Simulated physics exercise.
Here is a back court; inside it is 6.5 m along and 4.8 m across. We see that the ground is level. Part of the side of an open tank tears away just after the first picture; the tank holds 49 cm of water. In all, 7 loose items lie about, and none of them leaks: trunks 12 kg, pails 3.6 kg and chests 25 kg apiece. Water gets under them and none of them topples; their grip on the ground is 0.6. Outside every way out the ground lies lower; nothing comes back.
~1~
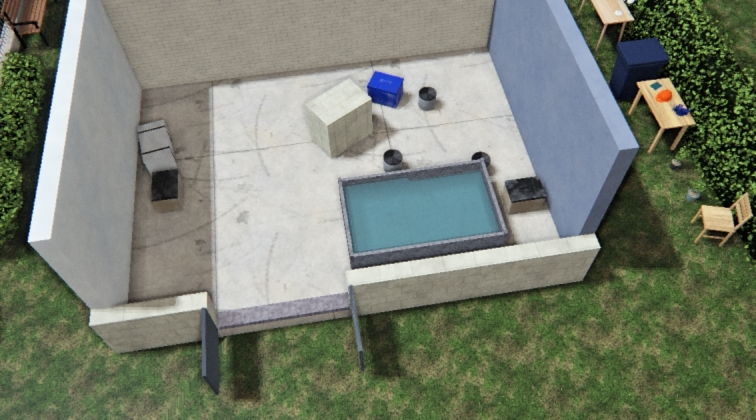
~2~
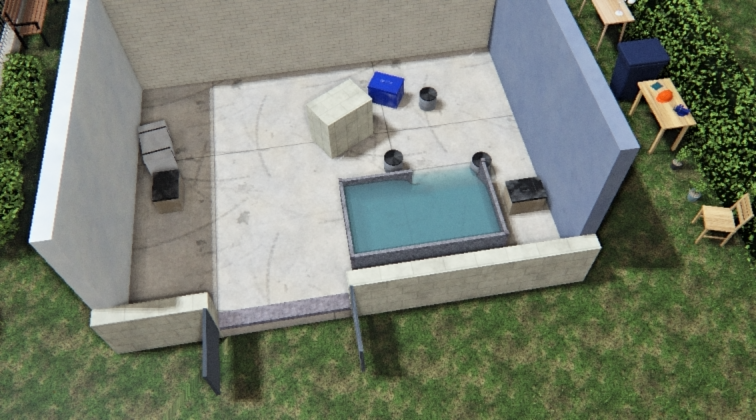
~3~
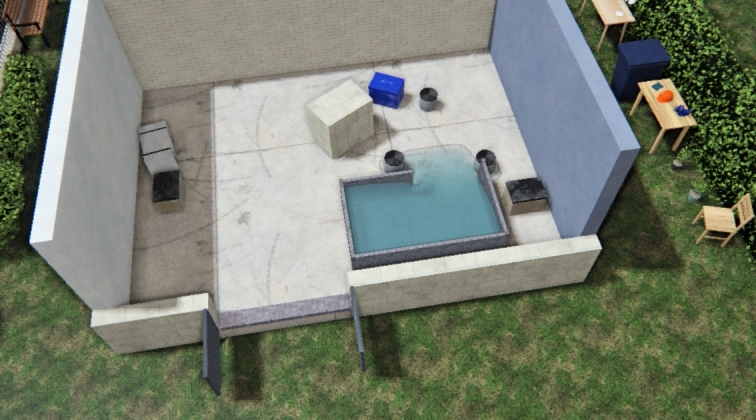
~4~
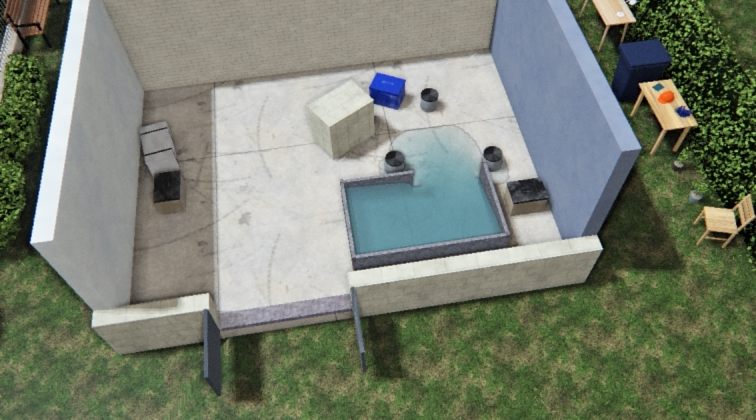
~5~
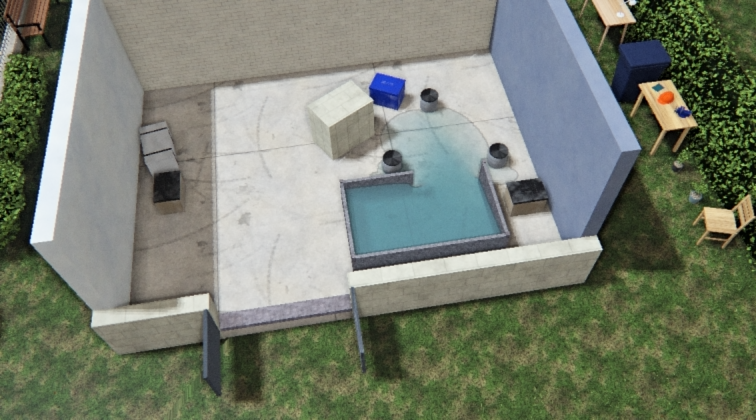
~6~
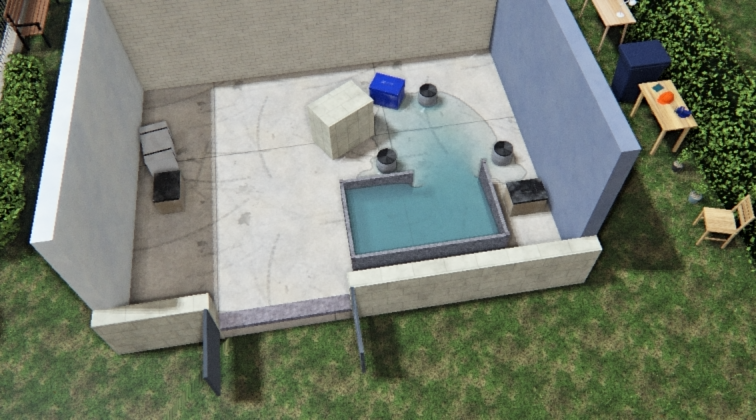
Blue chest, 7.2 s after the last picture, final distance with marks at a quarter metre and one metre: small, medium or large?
Large.
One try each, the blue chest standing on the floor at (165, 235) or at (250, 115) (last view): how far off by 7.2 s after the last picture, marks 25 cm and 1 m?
From the first spot it does not really budge, and from the second it does not really budge.
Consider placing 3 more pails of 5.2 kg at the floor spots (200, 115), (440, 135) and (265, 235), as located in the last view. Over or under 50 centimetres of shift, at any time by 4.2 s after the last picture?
Within it, beyond it, within it.
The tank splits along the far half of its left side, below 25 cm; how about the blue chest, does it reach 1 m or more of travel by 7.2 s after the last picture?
With that failure, the blue chest remains in position.
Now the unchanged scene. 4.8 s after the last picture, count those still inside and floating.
By my count, 2.
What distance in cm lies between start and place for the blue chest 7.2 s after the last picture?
Measured offset: Near 250 cm.
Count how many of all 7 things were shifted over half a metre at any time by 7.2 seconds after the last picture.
4.
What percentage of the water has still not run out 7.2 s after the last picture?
Around 100 % of the water.
Then, 0.9 s after the last picture the blue chest is near (380, 73), 0.3 m from its start, aground; 0 of 7 are out; 1 afloat.
Then, 2.8 s after the last picture the blue chest is near (336, 65), 1.0 m from its start, aground; 0 of 7 are out; 1 afloat.
Then, 4.8 s after the last picture the blue chest is near (256, 75), 2.4 m from its start, aground; 0 of 7 are out; 2 afloat.
Then, 7.2 s after the last picture the blue chest is near (254, 75), 2.4 m from its start, aground; 0 of 7 are out; 2 afloat.
